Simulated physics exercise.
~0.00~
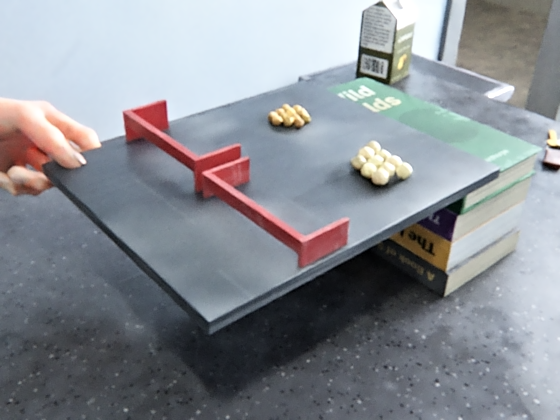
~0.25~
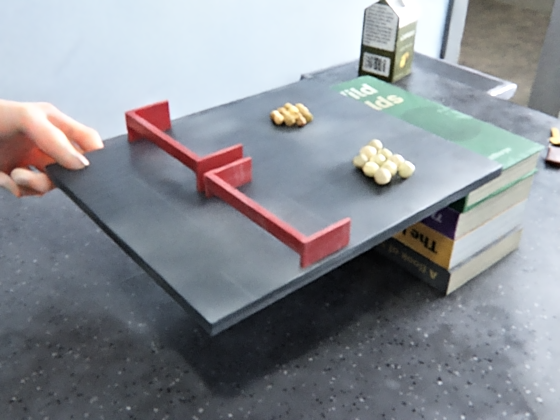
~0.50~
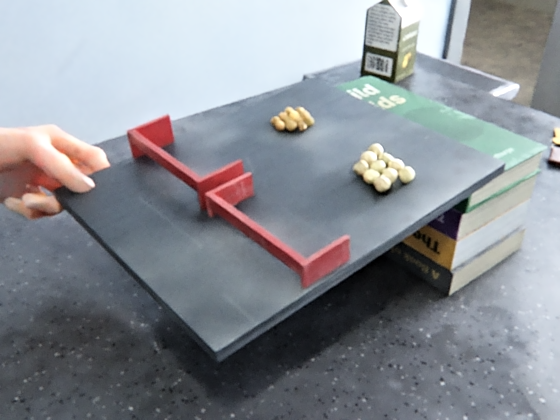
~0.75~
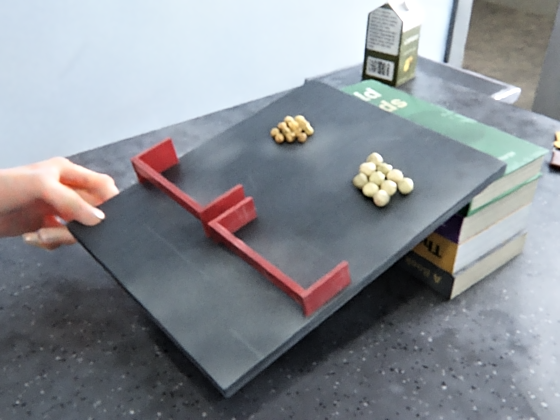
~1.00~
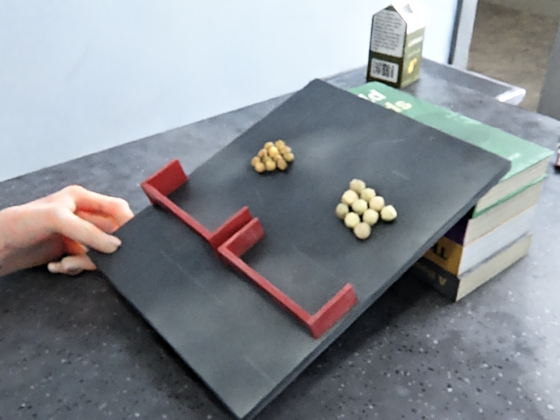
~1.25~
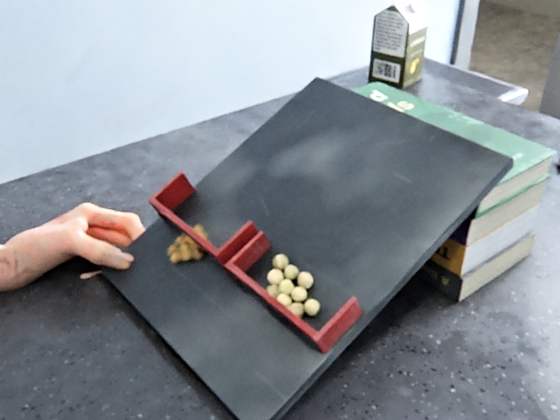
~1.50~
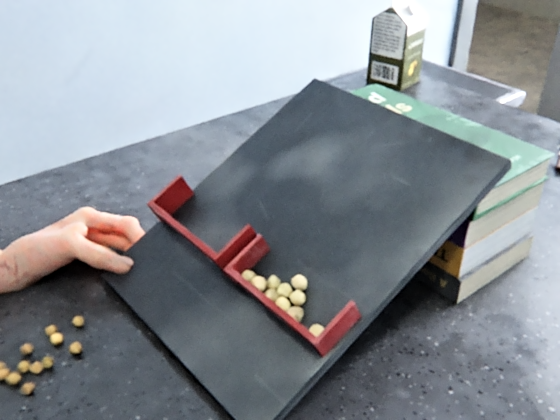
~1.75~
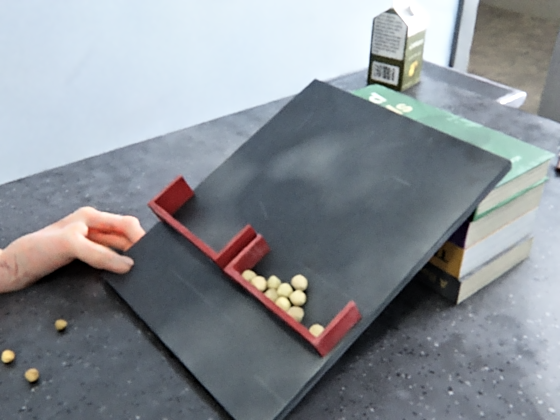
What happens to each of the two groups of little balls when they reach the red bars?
The paler, nearer group lodges against its red bar and stays on the board. The browner, farther group passes beneath its bar and rolls out onto the counter.
